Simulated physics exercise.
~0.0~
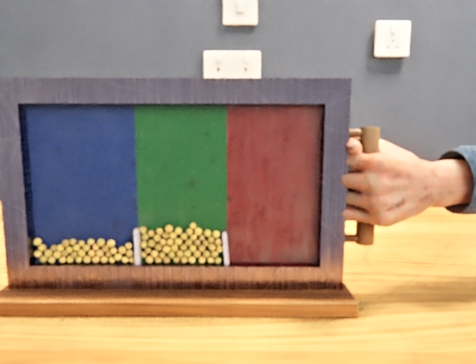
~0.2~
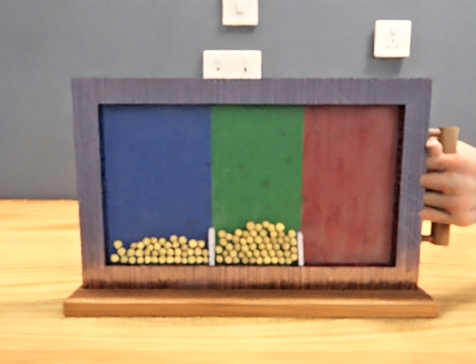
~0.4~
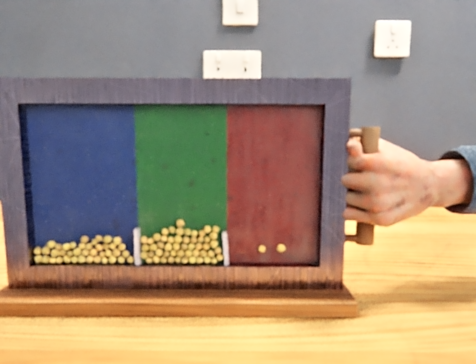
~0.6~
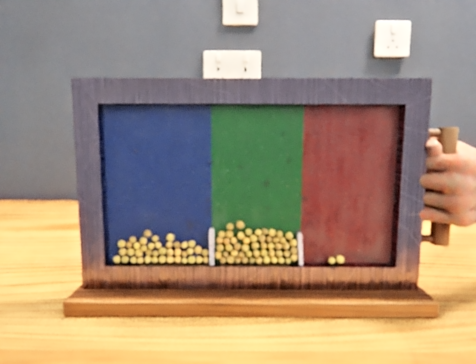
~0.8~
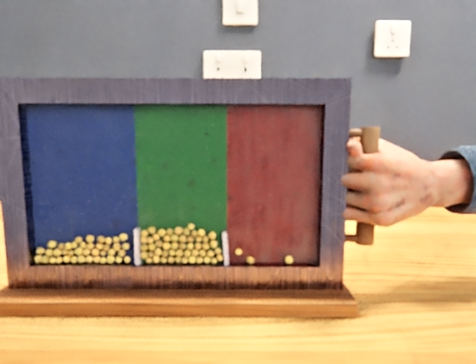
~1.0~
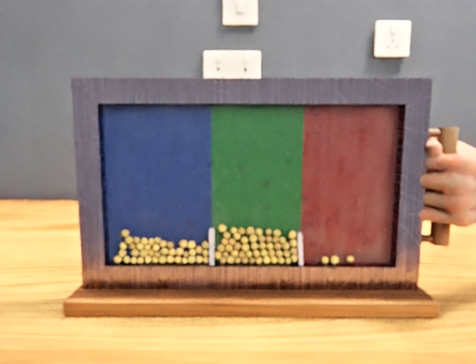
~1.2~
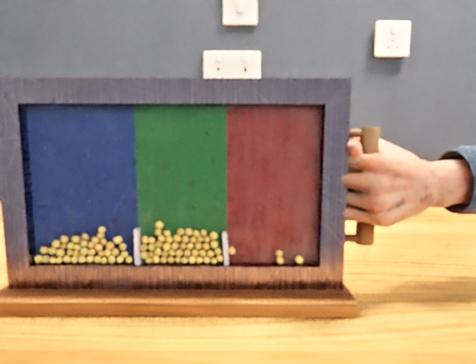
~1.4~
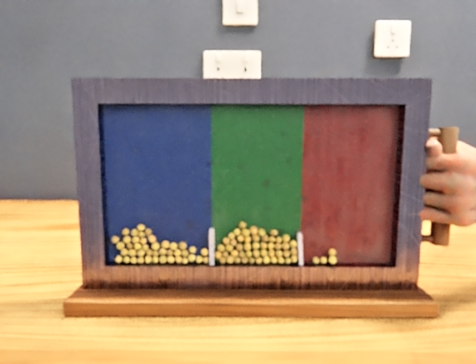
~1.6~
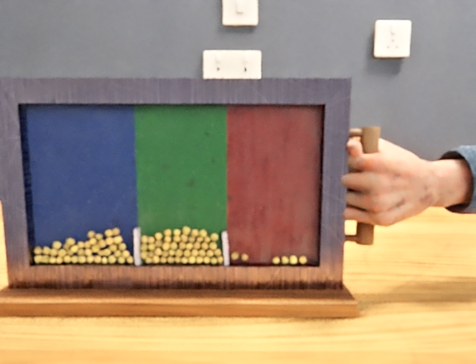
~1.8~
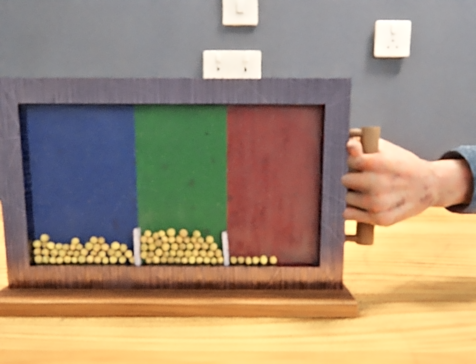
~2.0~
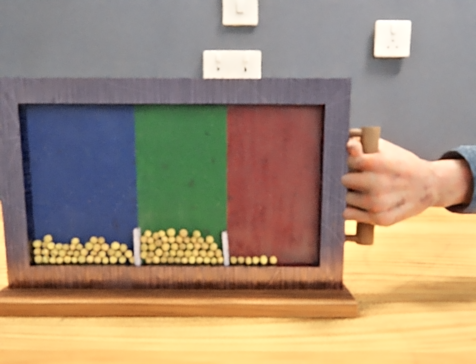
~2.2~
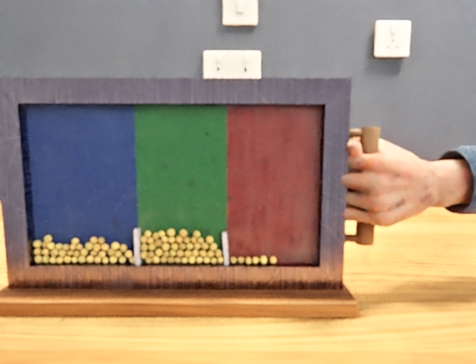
On a light wooden tabletop before a grey wall with white sockets, a shallow dark-framed tray stands on edge, seen straight on by a still camera. Its back is painted blue at left, green in the middle and red at right, with low pale dividers between the strips and pale beads heaped in the blue and green. A hand gripping the handle at right slides the tray right and back left, four times over. The heaps shift, and a few beads spill into the red strip. Finally the tray rests where it began, with most beads in blue and green and a short single row in red.
